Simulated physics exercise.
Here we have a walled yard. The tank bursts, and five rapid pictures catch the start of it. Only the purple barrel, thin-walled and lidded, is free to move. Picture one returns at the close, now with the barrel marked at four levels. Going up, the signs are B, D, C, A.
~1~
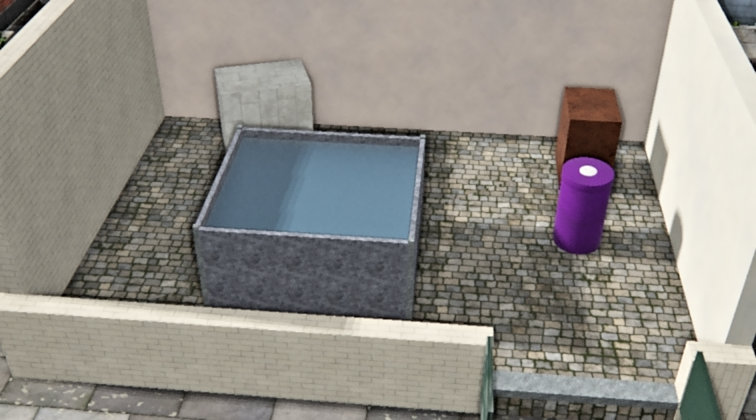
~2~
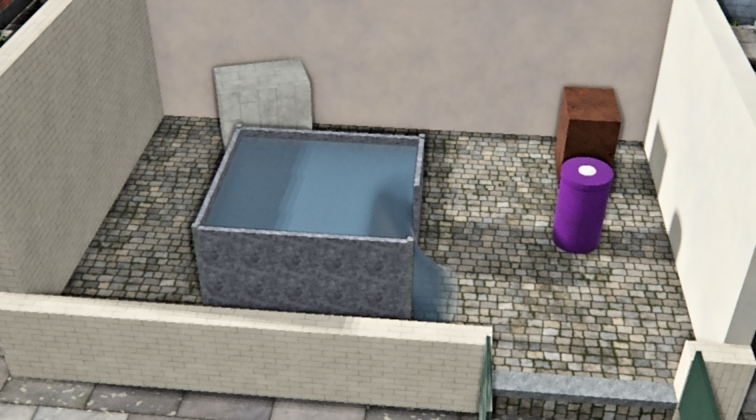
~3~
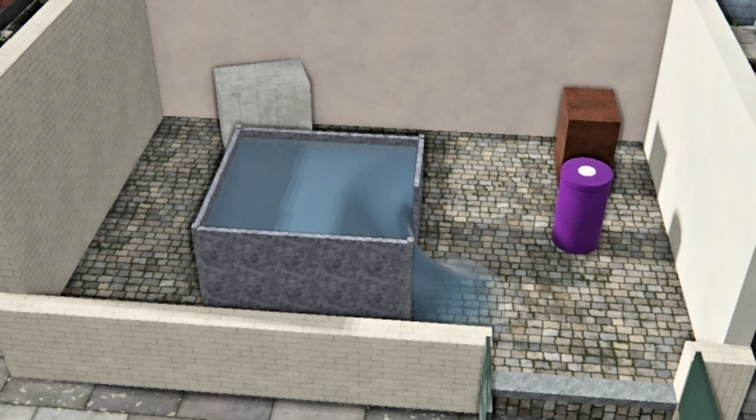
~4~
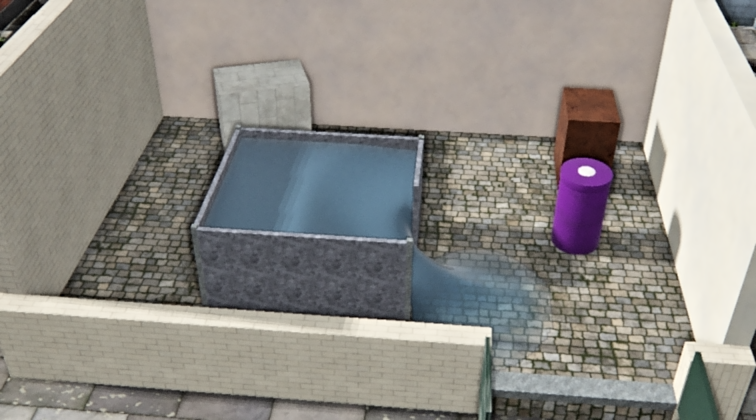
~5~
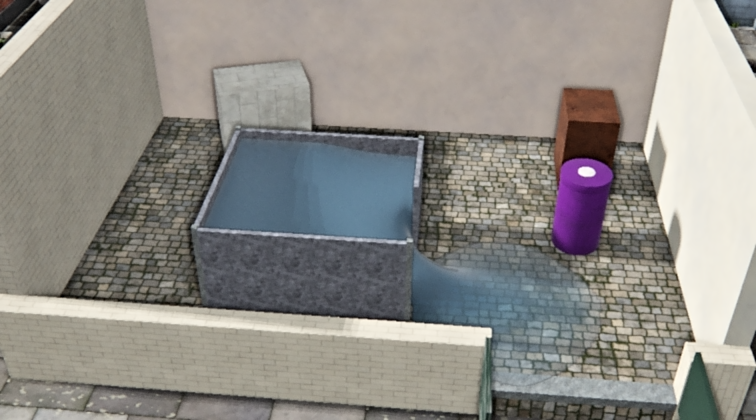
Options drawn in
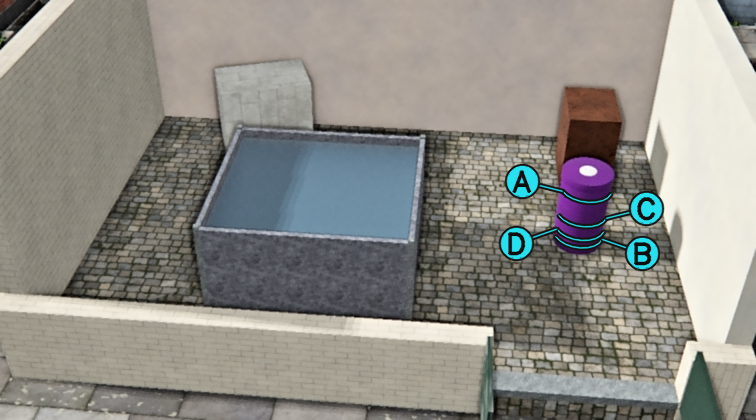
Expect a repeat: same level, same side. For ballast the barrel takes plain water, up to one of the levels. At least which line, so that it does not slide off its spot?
C.
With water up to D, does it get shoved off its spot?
Yes, that goes wrong.
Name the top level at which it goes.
Here it is level D.
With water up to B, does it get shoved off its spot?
Yes.
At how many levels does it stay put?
Two.
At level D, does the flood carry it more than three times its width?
No, it does not.
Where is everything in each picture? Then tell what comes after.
Lid of the purple barrel at (588, 171); tank full, its middle at (318, 186); open gate at (589, 338), in the first frame.
In the second frame, 2 % of the ground under water, its edge towards the barrel at (450, 277).
In the third frame, 5 % of the ground under water, its edge towards the barrel at (481, 268).
In the fourth frame, 8 % of the ground under water, its edge towards the barrel at (516, 264).
Lid of the purple barrel at (587, 172); 13 % of the ground under water, its edge towards the barrel at (551, 263), in the fifth frame.
In cyan, A at (588, 202); B at (580, 247); C at (583, 226); D at (581, 240); from the bottom up B, D, C, A.
With A, it does not move.
With B, it is pushed about 3 times its own width away.
With C, it does not move.
With D, it is pushed about its own width away.
